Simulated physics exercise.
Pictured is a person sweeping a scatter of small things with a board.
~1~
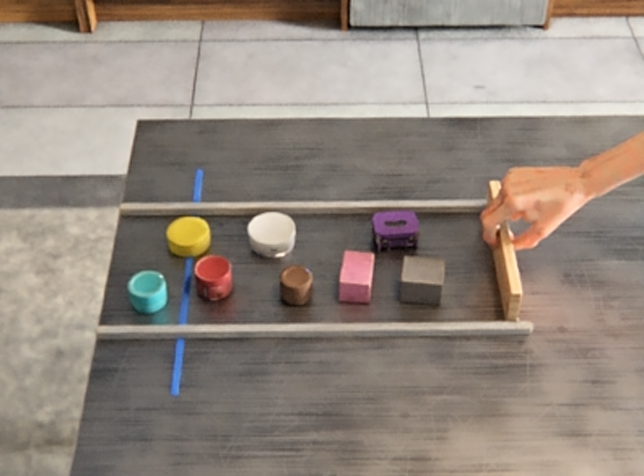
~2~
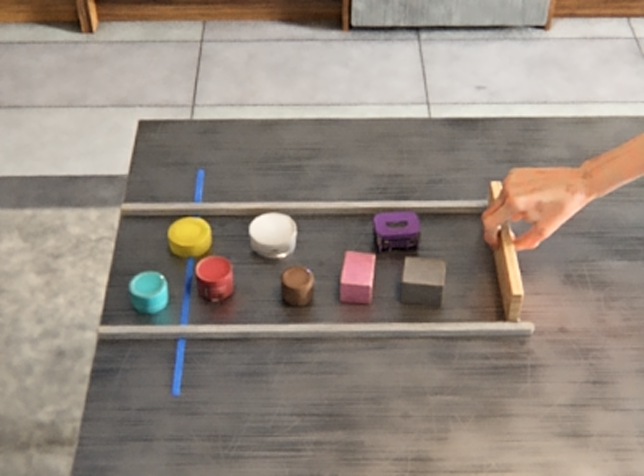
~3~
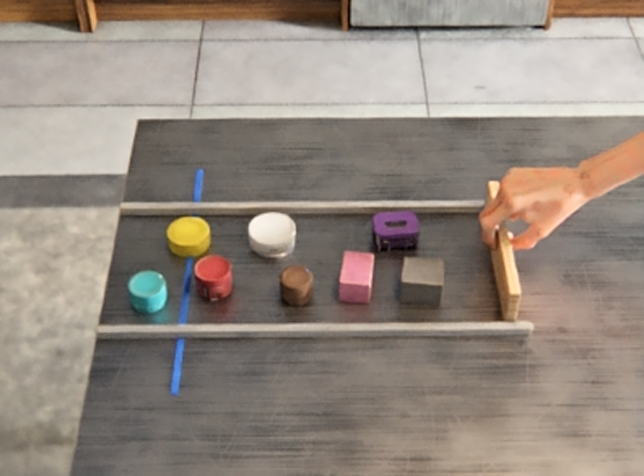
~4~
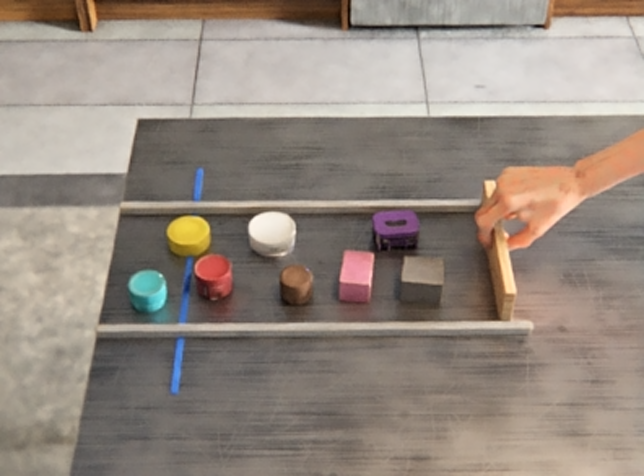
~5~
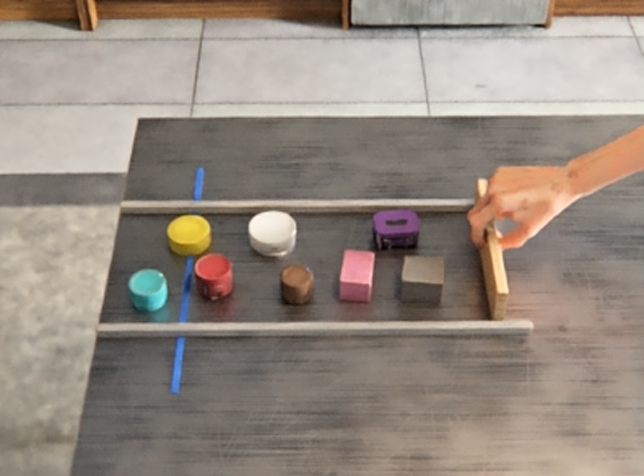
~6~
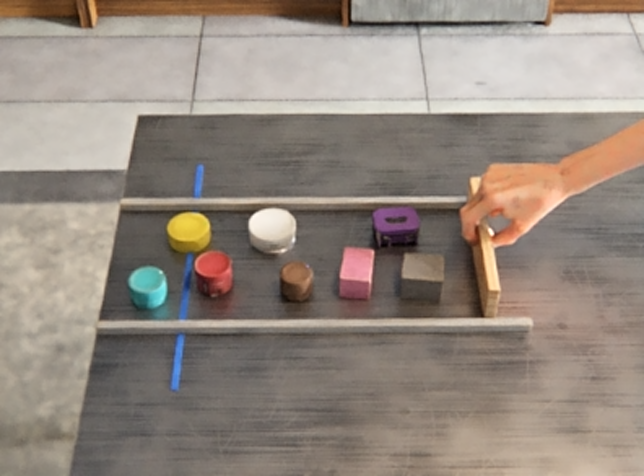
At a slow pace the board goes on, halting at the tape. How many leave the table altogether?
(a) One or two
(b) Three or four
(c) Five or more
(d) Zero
(b) Three or four.
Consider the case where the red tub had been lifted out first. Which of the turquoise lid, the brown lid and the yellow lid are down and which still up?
Well, the turquoise lid winds up down, the brown lid winds up down, and the yellow lid winds up down.
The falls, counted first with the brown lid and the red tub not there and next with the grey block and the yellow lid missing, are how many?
Count of fallen: 2 / 0.
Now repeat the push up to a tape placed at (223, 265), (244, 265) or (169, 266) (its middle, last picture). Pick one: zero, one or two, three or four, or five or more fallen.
Counting what would fall each time, I get just one or two; no fall at all; more than four.
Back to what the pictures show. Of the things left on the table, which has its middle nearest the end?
The white pot finishes closest.
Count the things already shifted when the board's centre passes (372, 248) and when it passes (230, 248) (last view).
Tally: 4; 8.
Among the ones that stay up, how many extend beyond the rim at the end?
1.
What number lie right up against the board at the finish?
Well, it touches 2.
A little later, none off yet; turquoise lid at rest near (148, 287); yellow lid at rest near (189, 233); red tub at rest near (214, 274).
Next, none off yet; turquoise lid at rest near (148, 287); yellow lid at rest near (189, 233); red tub shifted a little near (194, 272).
Later still, none off yet; turquoise lid shifted about its own width near (116, 291); yellow lid shifted about its own width near (130, 234); red tub shifted well along near (151, 258).
When it is over, the number that fall off is three or four; down, brown lid, red tub, yellow lid and turquoise lid.
